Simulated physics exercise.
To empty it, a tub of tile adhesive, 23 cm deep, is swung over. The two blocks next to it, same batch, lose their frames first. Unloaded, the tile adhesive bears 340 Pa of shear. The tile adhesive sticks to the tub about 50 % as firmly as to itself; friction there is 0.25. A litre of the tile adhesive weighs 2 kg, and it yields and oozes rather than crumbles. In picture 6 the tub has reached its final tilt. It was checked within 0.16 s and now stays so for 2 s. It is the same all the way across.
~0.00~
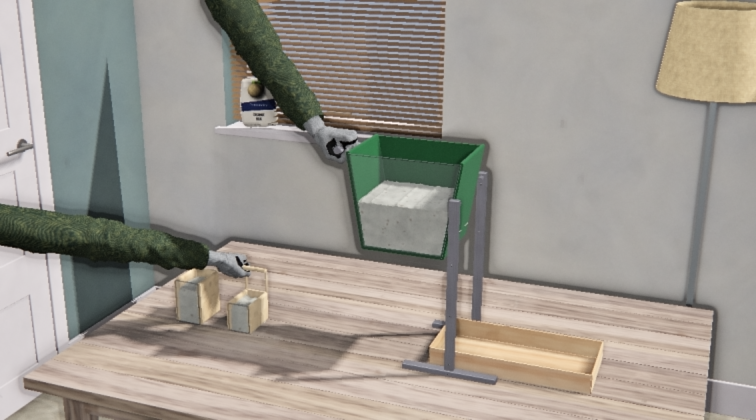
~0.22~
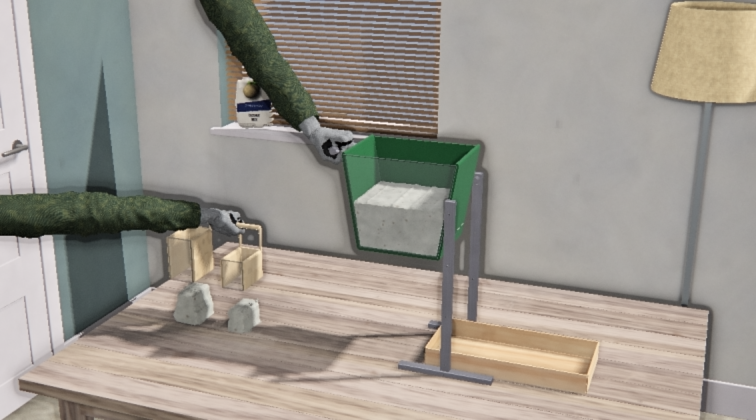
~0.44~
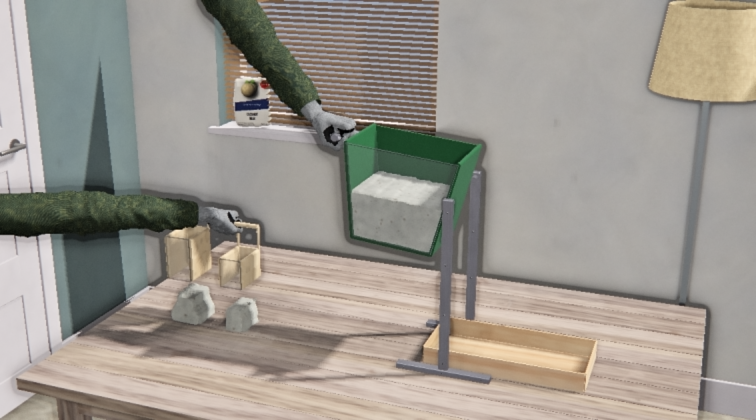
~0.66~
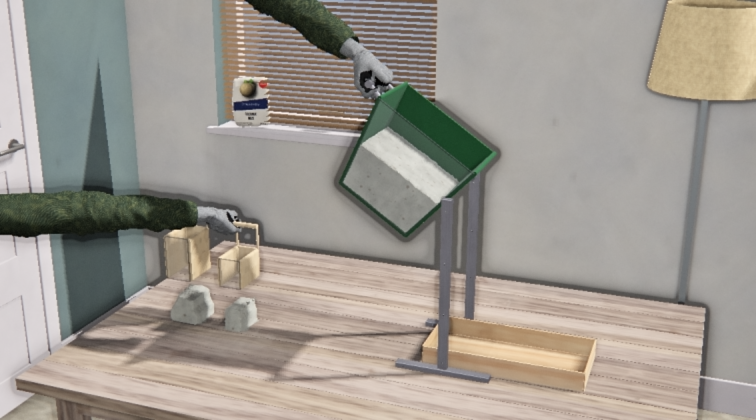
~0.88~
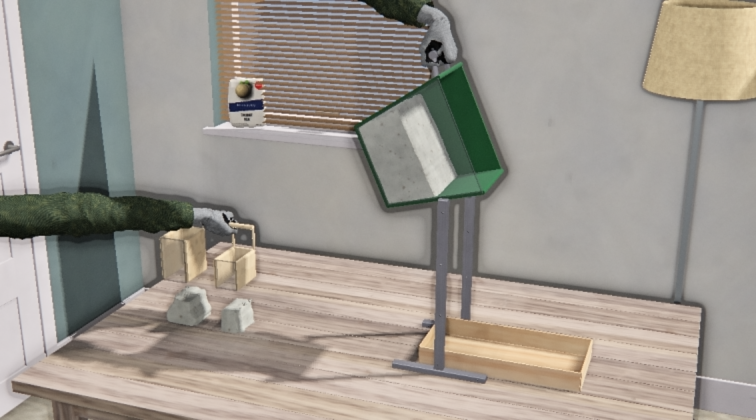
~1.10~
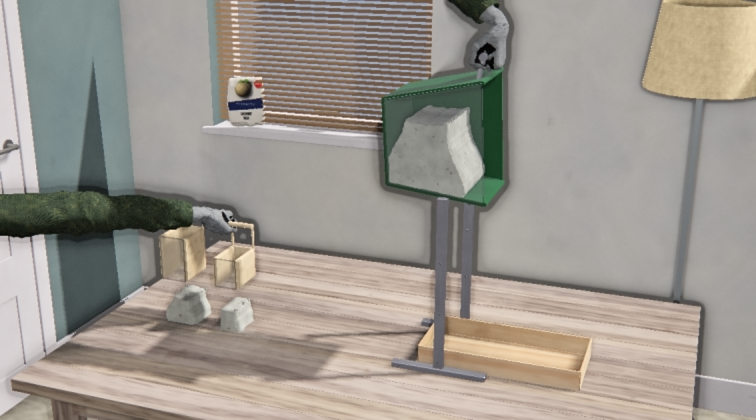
The clip opens with one gloved hand on a green tub of grey paste while another lifts two wooden moulds off small grey blocks, the left one sagging slightly. The first hand then swings the tub up and over to the right onto its side, the paste inside bulging at its lower part.
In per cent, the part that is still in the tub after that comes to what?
About 62 %.
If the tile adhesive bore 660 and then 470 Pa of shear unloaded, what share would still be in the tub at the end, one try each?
In that order: 100 %, 70 %.
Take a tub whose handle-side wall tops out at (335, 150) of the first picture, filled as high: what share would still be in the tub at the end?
It would be near 55 %.
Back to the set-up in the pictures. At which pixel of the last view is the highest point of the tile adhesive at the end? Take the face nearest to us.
Near (412, 157).
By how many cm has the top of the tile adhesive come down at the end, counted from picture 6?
Roughly 8 cm.
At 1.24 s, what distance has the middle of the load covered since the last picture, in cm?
Roughly 5 cm.
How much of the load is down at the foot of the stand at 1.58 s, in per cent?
About 16 %.
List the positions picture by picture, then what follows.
Handle-side rim at (350, 153), tilt 0 degrees; top of the tile adhesive at (441, 211); blocks stand 10 cm, 6.5 cm (left to right), in the first frame.
Handle-side rim at (345, 154), tilt 0 degrees; top of the tile adhesive at (437, 211); blocks stand 8.6 cm, 6.5 cm (left to right), in the second frame.
Handle-side rim at (347, 142), tilt 6 degrees; top of the tile adhesive at (356, 192); blocks stand 8.1 cm, 6.4 cm (left to right), in the third frame.
Handle-side rim at (381, 99), tilt 34 degrees; top of the tile adhesive at (364, 146); blocks stand 7.9 cm, 6.4 cm (left to right), in the fourth frame.
Handle-side rim at (439, 79), tilt 66 degrees; top of the tile adhesive at (394, 109); blocks stand 7.8 cm, 6.4 cm (left to right), in the fifth frame.
Handle-side rim at (483, 85), tilt 87 degrees; top of the tile adhesive at (405, 121); blocks stand 7.8 cm, 6.4 cm (left to right), in the sixth frame.
After 1.24 s, the tub is at 87 degrees and holds 94 %.
After 1.41 s, the tub is at 87 degrees and holds 71 %.
After 1.58 s, the tub is at 87 degrees and holds 63 %.
After 1.75 s, the tub is at 87 degrees and holds 62 %.
After 3.10 s, at the end, the tub is at 87 degrees and holds 62 %.
